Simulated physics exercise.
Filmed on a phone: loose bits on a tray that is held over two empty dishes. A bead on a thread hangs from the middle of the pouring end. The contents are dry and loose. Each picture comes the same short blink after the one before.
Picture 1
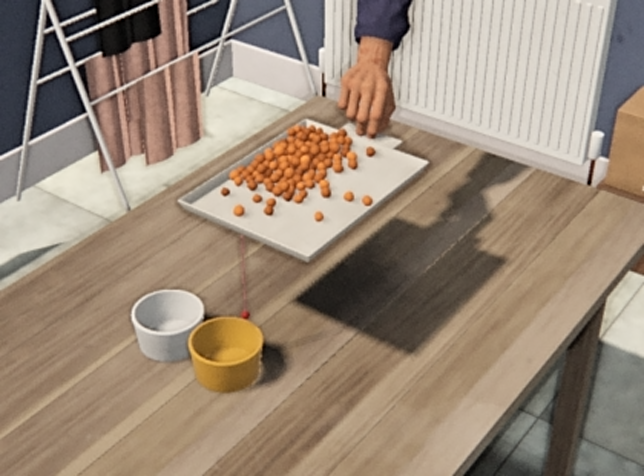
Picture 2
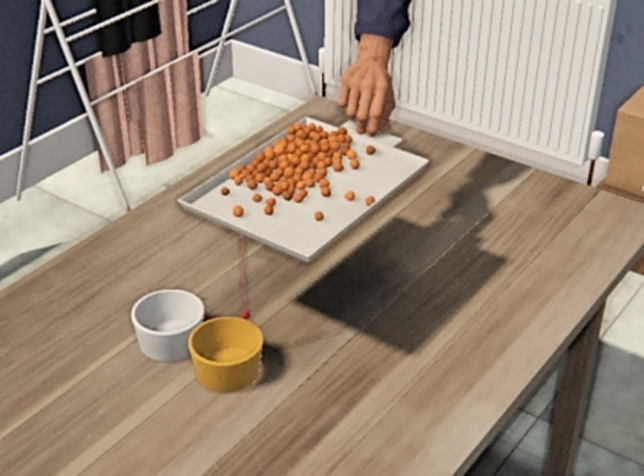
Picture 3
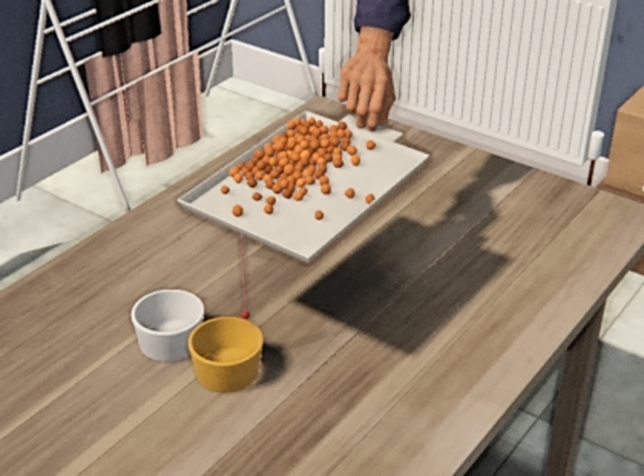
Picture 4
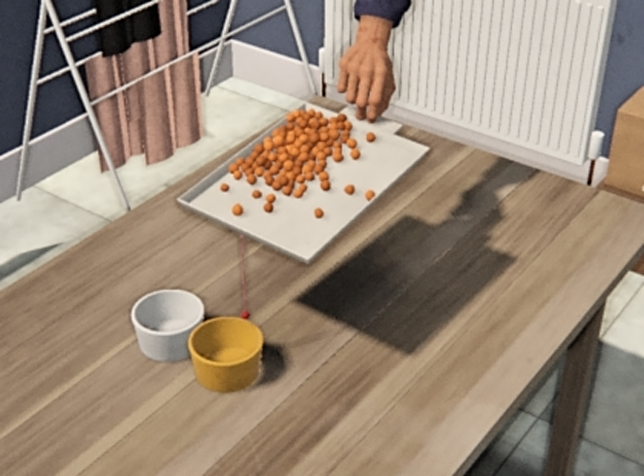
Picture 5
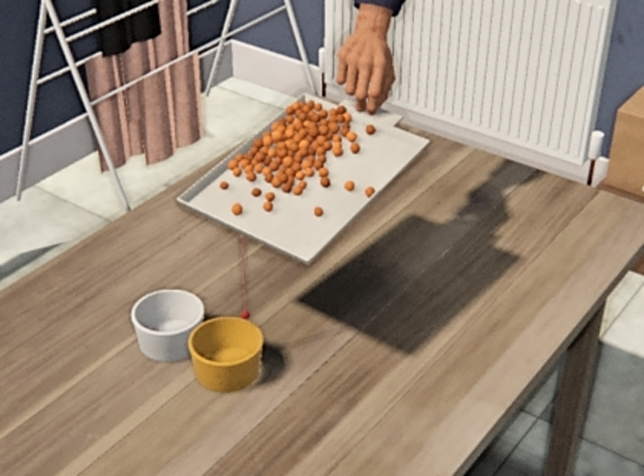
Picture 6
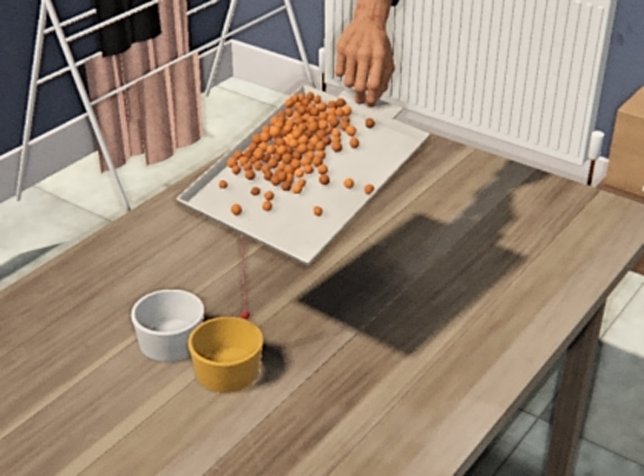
A pale tray of orange-brown coated peanuts is held above a wooden table, seen from above at an angle in a room with a white radiator and dark blue walls. A white dish and a mustard-yellow dish sit at lower left, below a small red bead hanging on a thread. A hand slowly raises the tray's far end, tilting it slightly, while the camera stays still.
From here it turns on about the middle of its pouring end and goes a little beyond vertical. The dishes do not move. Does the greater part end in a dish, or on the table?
The two hold only the smaller part of the load.
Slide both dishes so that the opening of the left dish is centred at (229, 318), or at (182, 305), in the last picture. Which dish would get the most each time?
One: The right one. Two: The right dish.
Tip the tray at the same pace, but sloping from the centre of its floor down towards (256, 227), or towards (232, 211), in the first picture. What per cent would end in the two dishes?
In turn 70 and 90 in a hundred.
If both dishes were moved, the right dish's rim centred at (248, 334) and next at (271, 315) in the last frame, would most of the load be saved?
One: Below a half. Two: Below a half.
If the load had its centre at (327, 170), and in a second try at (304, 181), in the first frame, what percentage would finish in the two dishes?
In turn 30 and 30 in a hundred.
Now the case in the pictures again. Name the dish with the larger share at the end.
More ends in the right dish.
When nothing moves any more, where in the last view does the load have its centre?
At about (259, 392).
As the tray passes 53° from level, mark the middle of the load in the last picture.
Close to (260, 239).
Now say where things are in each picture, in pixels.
In the first frame, corners of the pouring end at (184, 200) and (307, 252), level; middle of the load at (298, 165), coated peanuts; left dish at (145, 341); right dish at (203, 372); bead on its thread at (246, 315).
In the second frame, corners of the pouring end at (184, 200) and (307, 252), level; middle of the load at (298, 164).
In the third frame, corners of the pouring end at (184, 199) and (307, 253), tipped barely, lowest at the right corner; middle of the load at (298, 160).
In the fourth frame, corners of the pouring end at (184, 199) and (307, 255), tipped a little, lowest at the right corner; middle of the load at (298, 155).
In the fifth frame, corners of the pouring end at (183, 198) and (307, 256), tipped a little, lowest at the right corner; middle of the load at (297, 149).
In the sixth frame, corners of the pouring end at (183, 198) and (307, 257), tipped a little, lowest at the right corner; middle of the load at (297, 145); left dish at (145, 341); right dish at (203, 372).
Soon after the last picture, tray tipped steeply; about two thirds on the tray; a small part in the right dish; a stray few in the left dish; about a quarter outside both; a small part in the air.
A little later, tray tipped right over; a stray few on the tray; about a quarter in the right dish; a stray few in the left dish; about two thirds outside both; a small part in the air.
Later still, tray tipped past a quarter turn; about a third in the right dish; a stray few in the left dish; about two thirds outside both.
At rest, tray tipped past a quarter turn; about a third in the right dish; a stray few in the left dish; about two thirds outside both.
